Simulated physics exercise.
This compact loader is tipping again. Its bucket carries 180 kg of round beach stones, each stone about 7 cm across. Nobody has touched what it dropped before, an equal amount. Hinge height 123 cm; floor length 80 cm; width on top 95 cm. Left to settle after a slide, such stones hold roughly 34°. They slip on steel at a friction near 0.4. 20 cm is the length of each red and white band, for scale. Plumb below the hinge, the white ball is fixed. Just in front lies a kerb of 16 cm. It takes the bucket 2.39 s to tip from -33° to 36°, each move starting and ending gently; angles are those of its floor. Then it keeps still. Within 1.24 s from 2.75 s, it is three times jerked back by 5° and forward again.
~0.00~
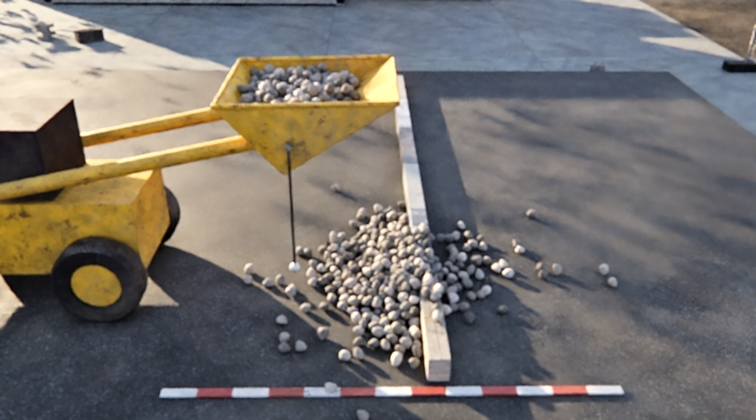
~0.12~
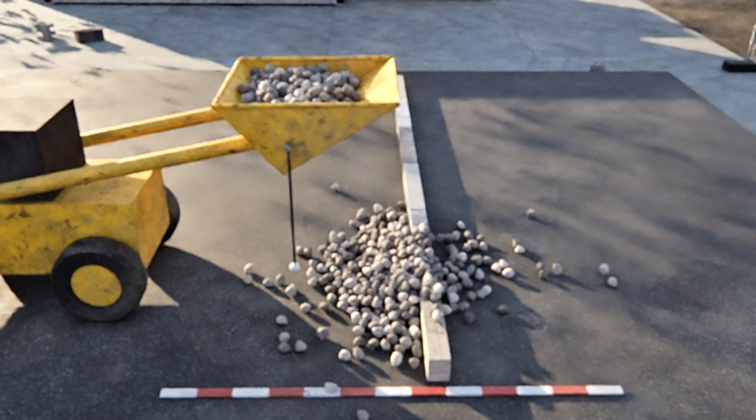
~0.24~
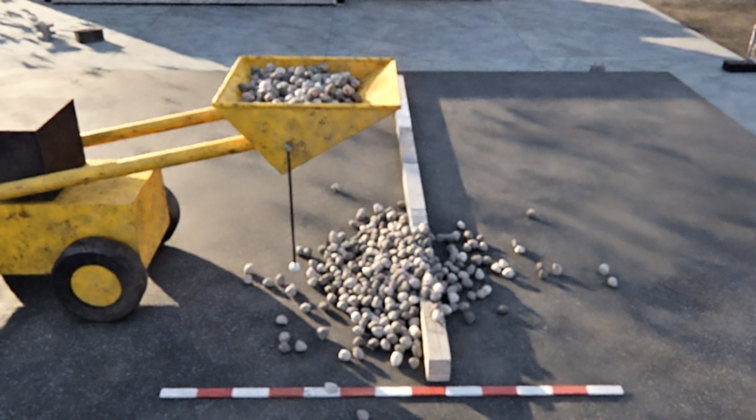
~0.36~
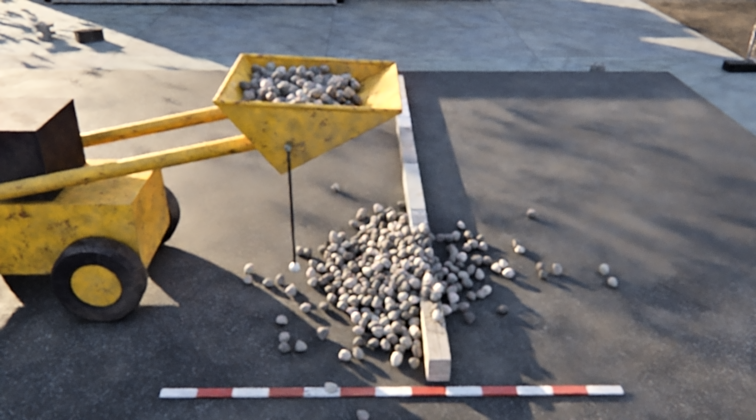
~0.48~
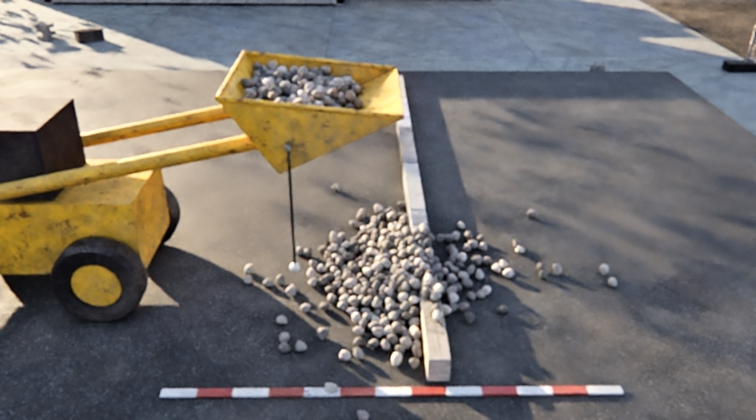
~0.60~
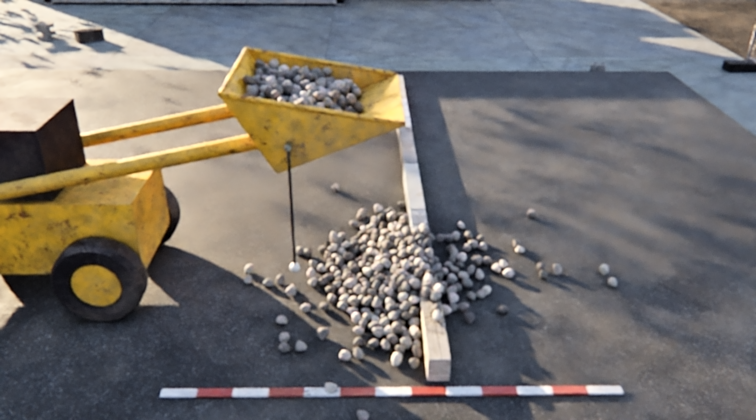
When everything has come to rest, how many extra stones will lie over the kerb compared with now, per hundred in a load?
About 65 per hundred.
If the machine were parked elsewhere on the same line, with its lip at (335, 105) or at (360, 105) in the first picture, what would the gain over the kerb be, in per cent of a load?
About 5 and 20 per cent.
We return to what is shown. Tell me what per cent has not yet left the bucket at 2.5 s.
Still inside: Some 10 %.
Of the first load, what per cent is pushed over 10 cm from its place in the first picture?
About 10 %.
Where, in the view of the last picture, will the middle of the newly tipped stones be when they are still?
They come to rest centred about (457, 268).
After 1.8 s the floor is at 25°; in per cent of one load, 94 in the bucket, 93 on this side of the kerb, 12 over the kerb; the foremost stones are at (552, 257).
After 2.5 s the floor is at 36°; in per cent of one load, 11 in the bucket, 146 on this side of the kerb, 44 over the kerb; the foremost stones are at (563, 263).
After 4.4 s the floor is at 36°; in per cent of one load, 0 in the bucket, 123 on this side of the kerb, 77 over the kerb; the foremost stones are at (623, 289).
After 6.8 s the floor is at 36°; in per cent of one load, 0 in the bucket, 123 on this side of the kerb, 77 over the kerb; the foremost stones are at (623, 289). Net gain over the kerb, 65.
